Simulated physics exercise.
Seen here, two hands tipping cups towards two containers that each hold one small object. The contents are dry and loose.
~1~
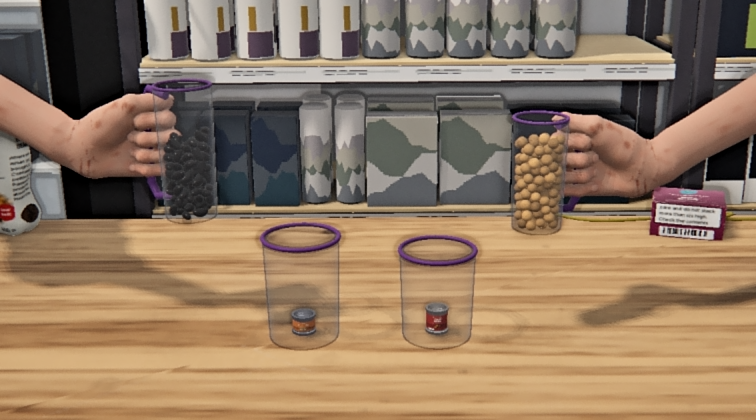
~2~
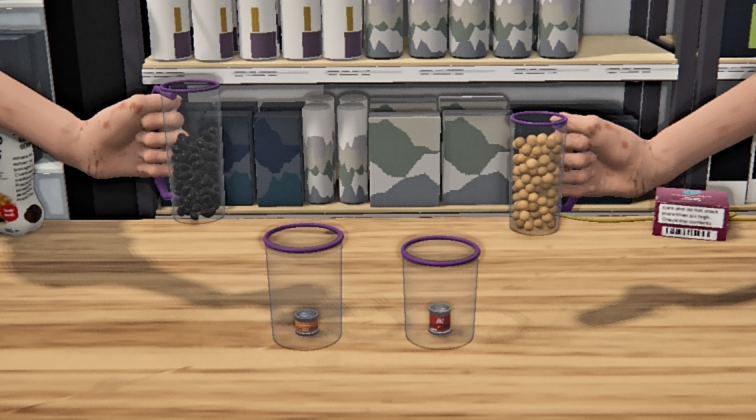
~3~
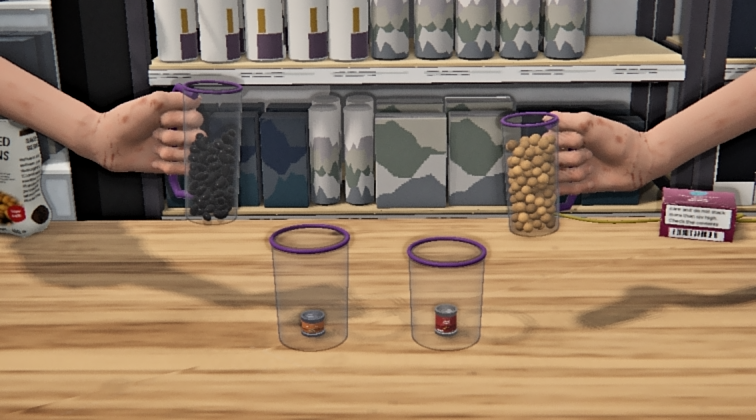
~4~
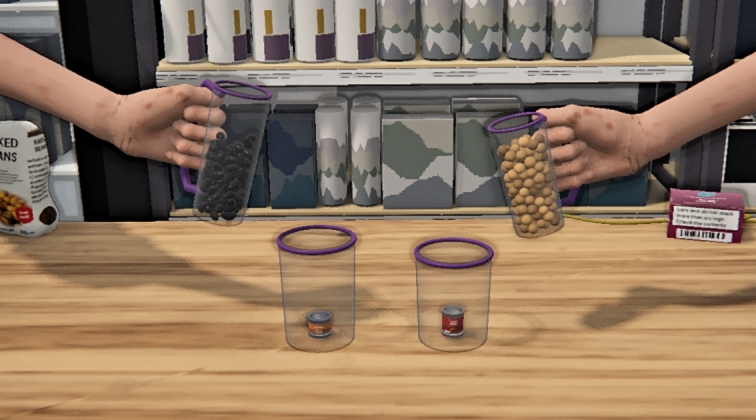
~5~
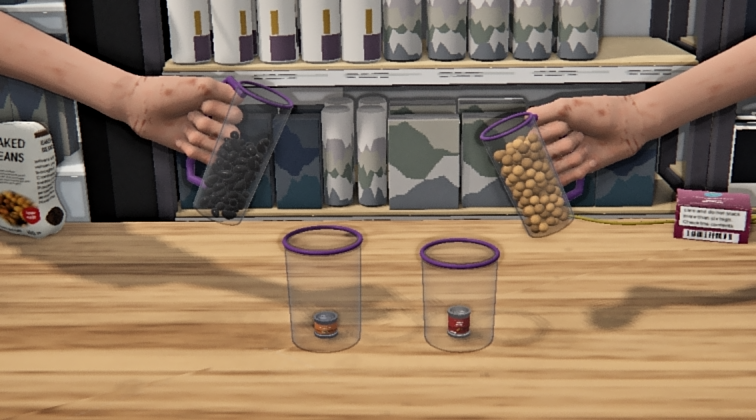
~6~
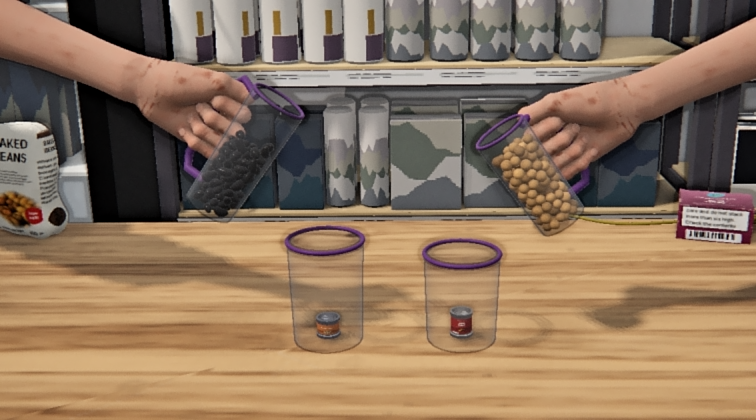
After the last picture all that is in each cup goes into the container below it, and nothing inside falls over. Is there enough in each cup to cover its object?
In the end the left object gets buried, and the right object gets buried.
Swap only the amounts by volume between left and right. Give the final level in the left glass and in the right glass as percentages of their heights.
Near 50 on the left, 50 on the right.
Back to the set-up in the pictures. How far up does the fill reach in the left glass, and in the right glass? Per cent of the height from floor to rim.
Left: 45 %. Right: 55 %.
Then, 0.28 s after the last picture, left glass empty, all of its cupful still in the cup; right glass empty, all of its cupful still in the cup.
Then, 0.64 s after the last picture, left glass empty, all of its cupful still in the cup; right glass nearly empty, nearly all of its cupful still in the cup, one piece on the counter.
Then, 1.03 s after the last picture, left glass nearly empty, nearly all of its cupful still in the cup; right glass a quarter full, about half of its cupful still in the cup, one piece on the counter.
At rest, left glass half full (surface near (327, 294)), nothing beside it; right glass half full (surface near (462, 291)), one piece on the counter; the left thing is covered; the right thing is covered.
